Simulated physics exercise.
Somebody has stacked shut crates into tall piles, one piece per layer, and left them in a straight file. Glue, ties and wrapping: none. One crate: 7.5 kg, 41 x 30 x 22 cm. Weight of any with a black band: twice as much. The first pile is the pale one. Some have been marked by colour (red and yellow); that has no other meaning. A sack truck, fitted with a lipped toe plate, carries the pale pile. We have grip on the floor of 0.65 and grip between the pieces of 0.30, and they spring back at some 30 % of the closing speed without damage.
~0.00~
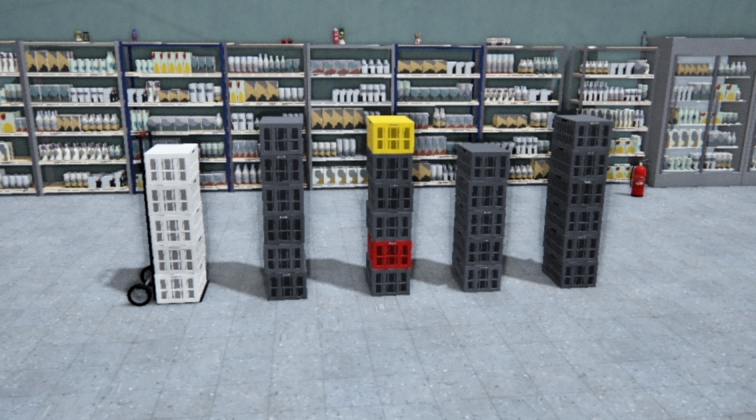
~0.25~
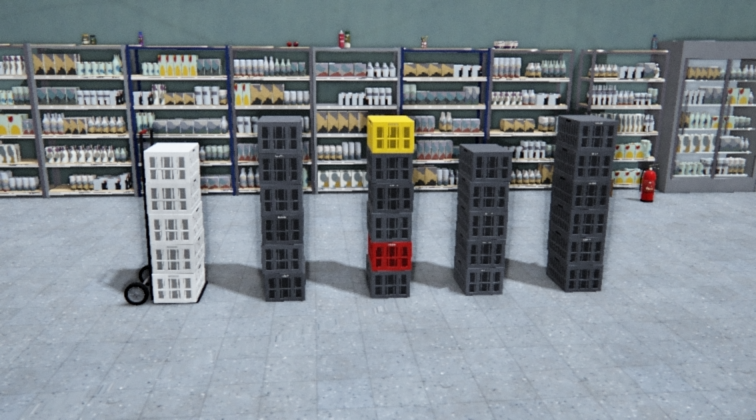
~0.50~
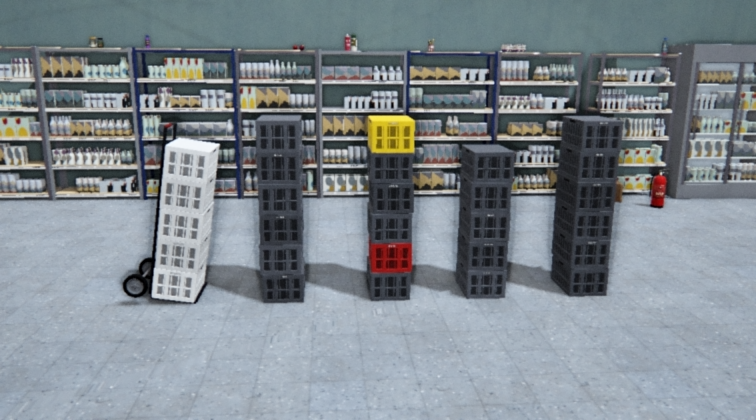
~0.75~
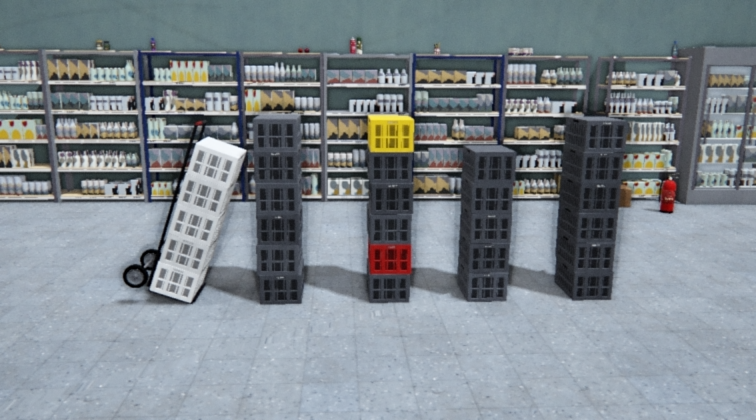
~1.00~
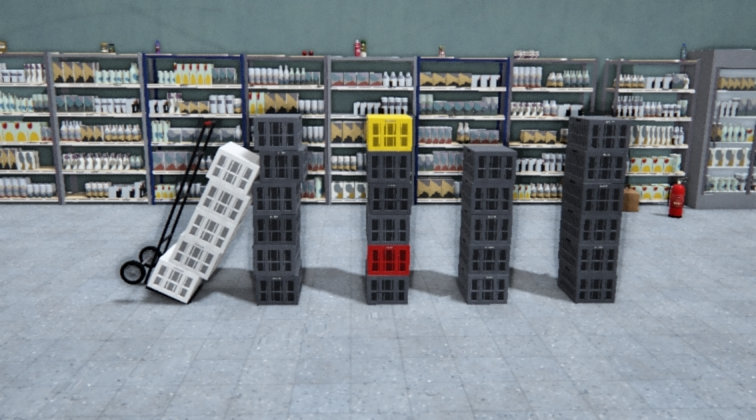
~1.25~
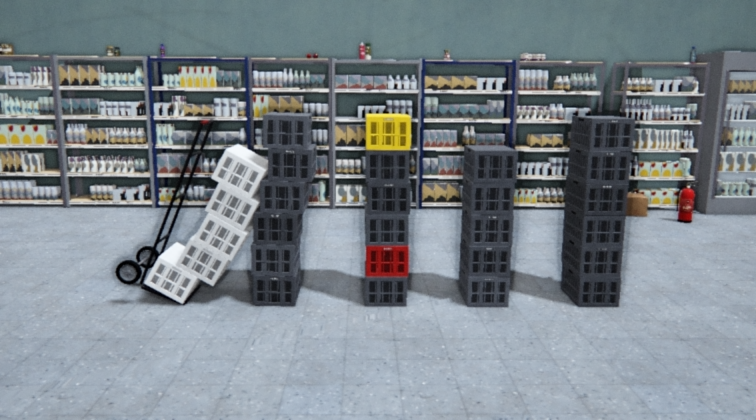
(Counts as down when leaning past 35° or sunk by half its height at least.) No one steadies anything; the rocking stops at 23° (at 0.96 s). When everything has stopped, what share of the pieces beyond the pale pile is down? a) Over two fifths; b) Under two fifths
a, over two fifths.
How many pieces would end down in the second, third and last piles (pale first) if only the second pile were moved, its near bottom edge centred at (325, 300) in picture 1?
Second 0, third 0, last 0 down.
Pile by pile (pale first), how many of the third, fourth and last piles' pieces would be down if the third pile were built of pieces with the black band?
Third 6, fourth 4, last 5.
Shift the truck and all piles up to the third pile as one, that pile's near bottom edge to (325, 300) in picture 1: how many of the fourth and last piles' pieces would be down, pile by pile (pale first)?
That would give fourth 4, last 5.
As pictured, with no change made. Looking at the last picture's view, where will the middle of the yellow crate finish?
It comes to rest around (624, 223) in the last view.
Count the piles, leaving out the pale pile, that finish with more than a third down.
The answer is 4.
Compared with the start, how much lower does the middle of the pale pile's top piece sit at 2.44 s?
40 cm.
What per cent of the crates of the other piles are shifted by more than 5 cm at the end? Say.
That comes to 100 in a hundred.
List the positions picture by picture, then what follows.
In the first picture (places mark the middle of the side facing us; the camera moves round a little), truck frame (143, 170) 0° forward; red crate (392, 255); yellow crate (394, 138); the rest undisturbed.
Truck frame (143, 168) 1° forward; yellow crate (393, 137), in the second picture.
Truck frame (162, 162) 9° forward, top of the pale pile leaning 9°; yellow crate (393, 137); the rest undisturbed, in the third picture.
Truck frame (186, 158) 19° forward, top of the pale pile leaning 20°; yellow crate (392, 136); the rest undisturbed, in the fourth picture.
Truck frame (193, 157) 23° forward, top of the pale pile leaning 27°; yellow crate (390, 135); 2 disturbed, none down, in the fifth picture.
Truck frame (190, 156) 23° forward, top of the pale pile leaning 29°; yellow crate (388, 133); red crate (387, 262); 4 disturbed, none down, in the sixth picture.
After 2.44 s, 5 of the pale pile down; 5 of the 23 other crates down; red crate leaning 18°; yellow crate leaning 17°.
After 3.60 s, 5 of the pale pile down; 20 of the 23 other crates down; red crate leaning 38°, 15 cm lower; yellow crate leaning 27°, 35 cm lower.
At rest (5.3 s), 5 of the pale pile down; 23 of the 23 other crates down; yellow crate leaning 48°, 66 cm lower; red crate leaning 38°, 15 cm lower. That is 100 per cent. As the last picture would show them, middles, yellow crate near (624, 223), red crate near (448, 274).
